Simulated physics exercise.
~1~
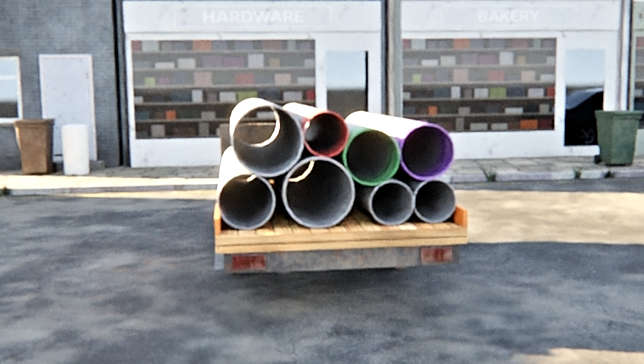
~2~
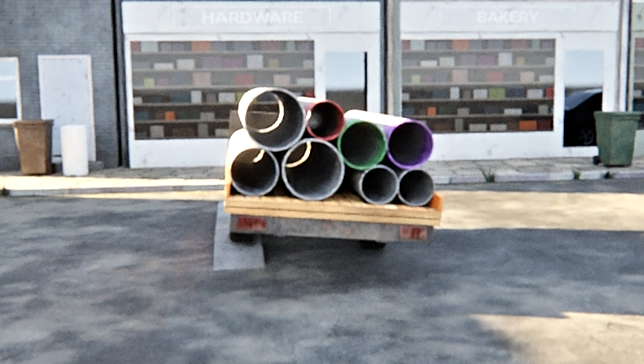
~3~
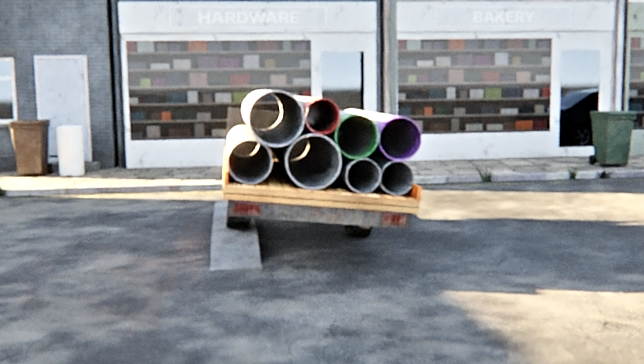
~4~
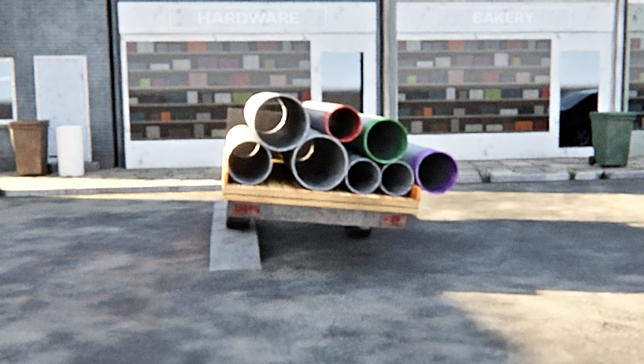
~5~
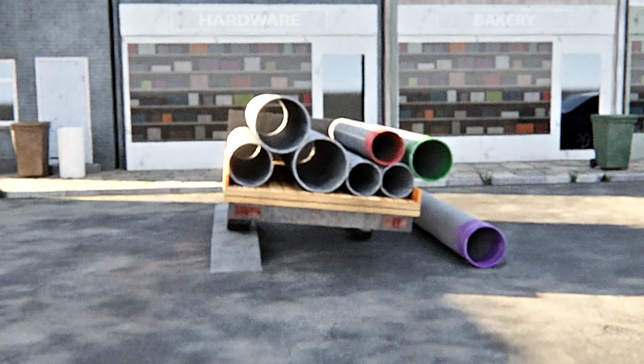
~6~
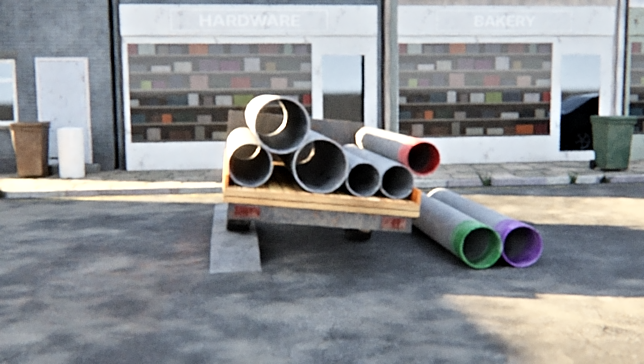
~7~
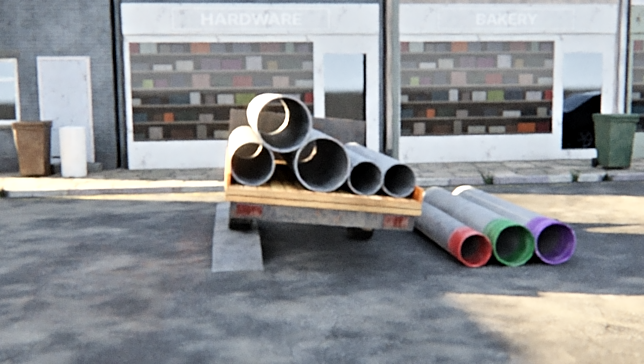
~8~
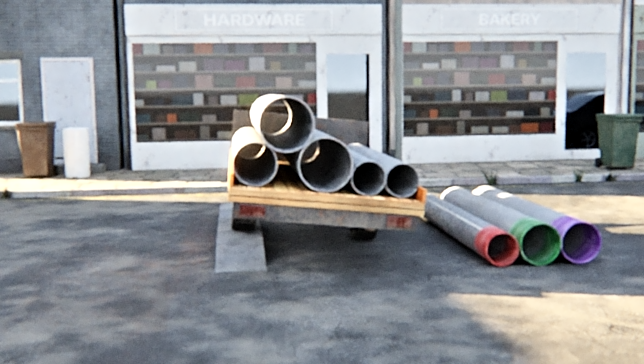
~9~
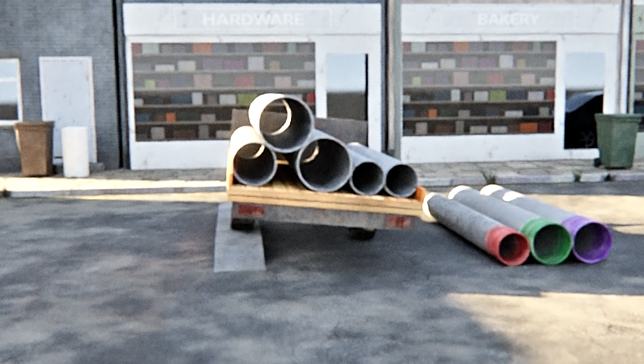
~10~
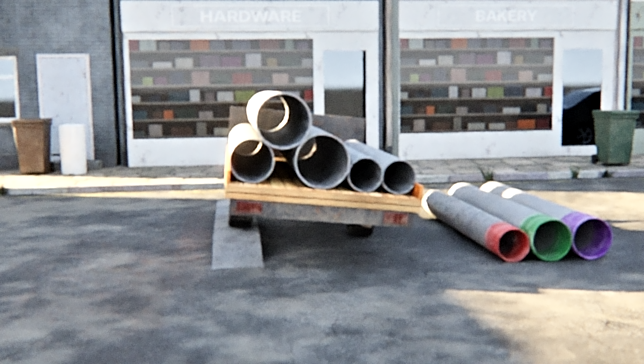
Outside a hardware shop, purple, green, then red pipes roll right off a tilted trailer.
